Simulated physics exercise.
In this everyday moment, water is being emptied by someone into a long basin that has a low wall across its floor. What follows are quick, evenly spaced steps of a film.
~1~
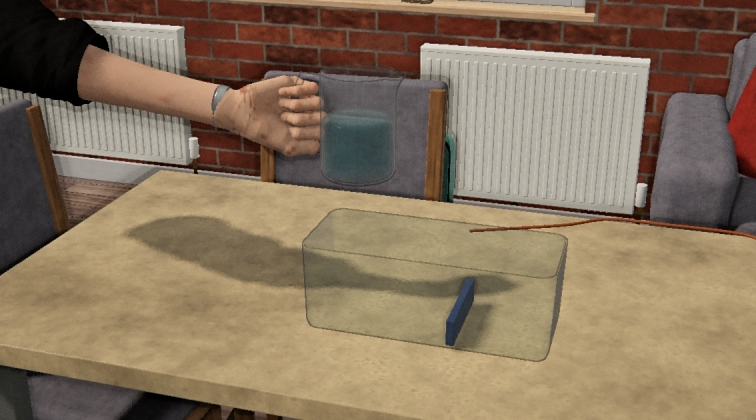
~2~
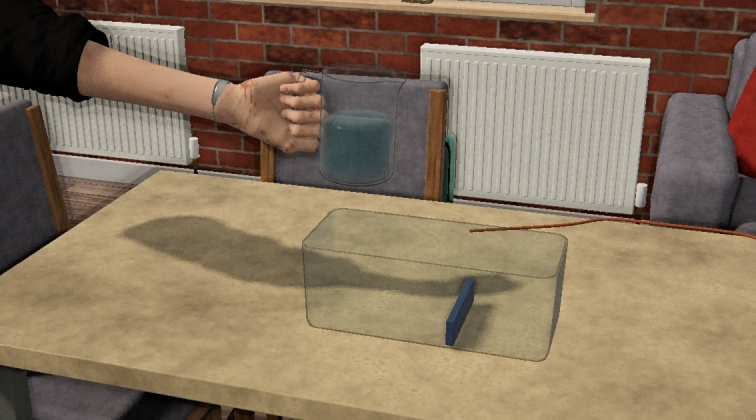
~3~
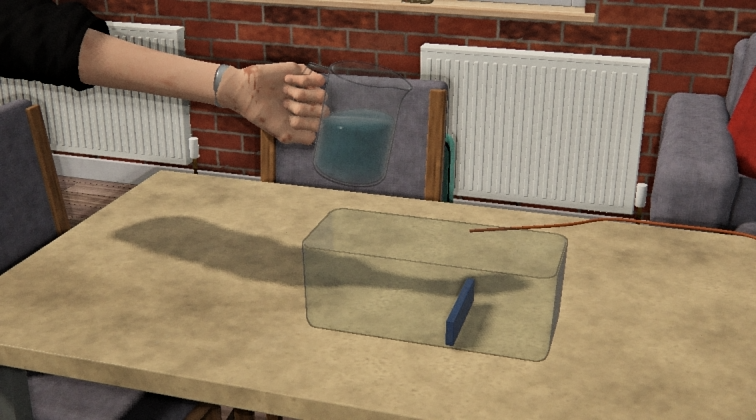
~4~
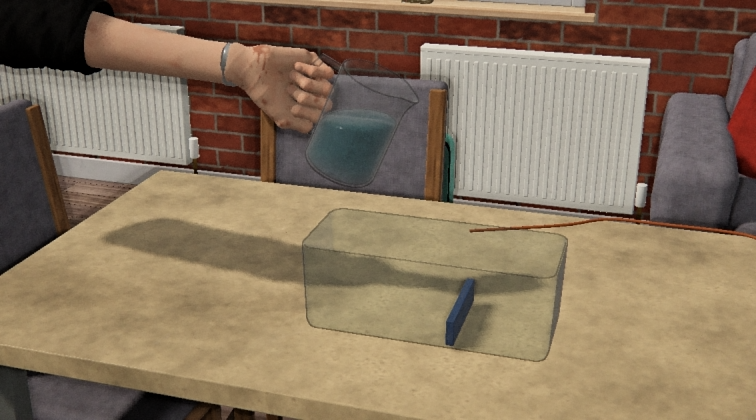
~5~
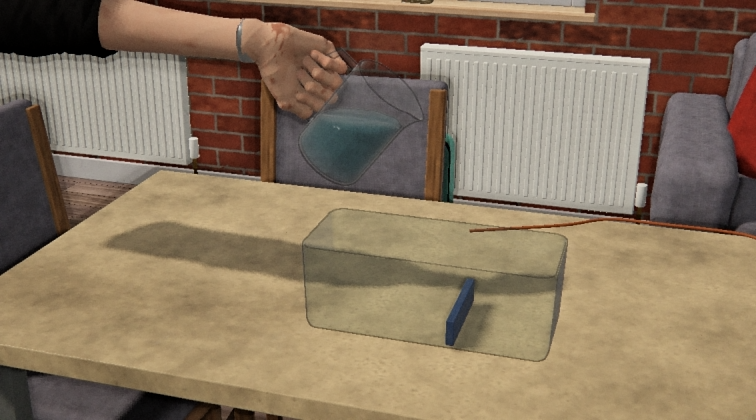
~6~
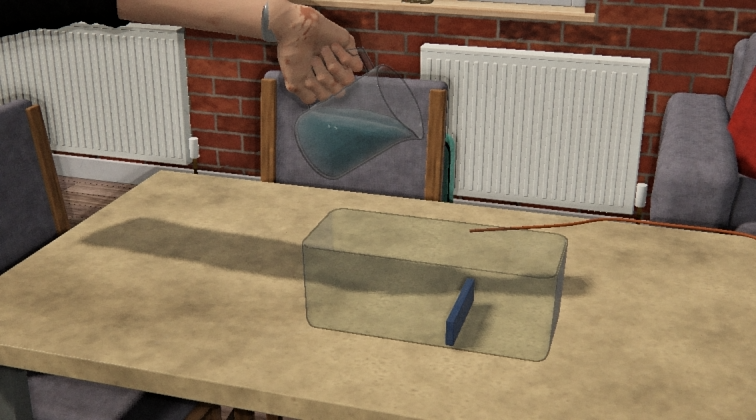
A hand holds a clear jug of blue-green water and tilts it rightward above a basin.
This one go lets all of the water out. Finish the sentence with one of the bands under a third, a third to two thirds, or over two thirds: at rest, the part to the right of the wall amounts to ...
At rest, the part to the right of the wall amounts to over two thirds.
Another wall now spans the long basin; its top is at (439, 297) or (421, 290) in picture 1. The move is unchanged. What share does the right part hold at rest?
With the first placement it is 90 %, with the second 95 %.
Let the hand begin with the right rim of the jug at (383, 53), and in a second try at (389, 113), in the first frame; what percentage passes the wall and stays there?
Near 35 per cent for the first start, near 10 per cent for the second.
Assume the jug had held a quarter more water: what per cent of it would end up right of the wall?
Near 85 in a hundred.
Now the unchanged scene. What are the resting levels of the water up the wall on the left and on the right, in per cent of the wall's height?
The left side ends up close to 10, the right side close to 70.
A moment on, the jug is tipped on its side and 74 per cent is still to pour, 4 is left of the wall and 1 right of it.
Next, the jug is tipped on its side and 34 per cent is still to pour, 7 is left of the wall and 38 right of it.
Then the jug is tipped on its side and 14 per cent is still to pour, 10 is left of the wall and 67 right of it.
Later the jug is tipped on its side and 5 per cent is still to pour, 15 is left of the wall and 76 right of it.
In the end 22 per cent lies left of the wall, 77 right of it and 1 outside.
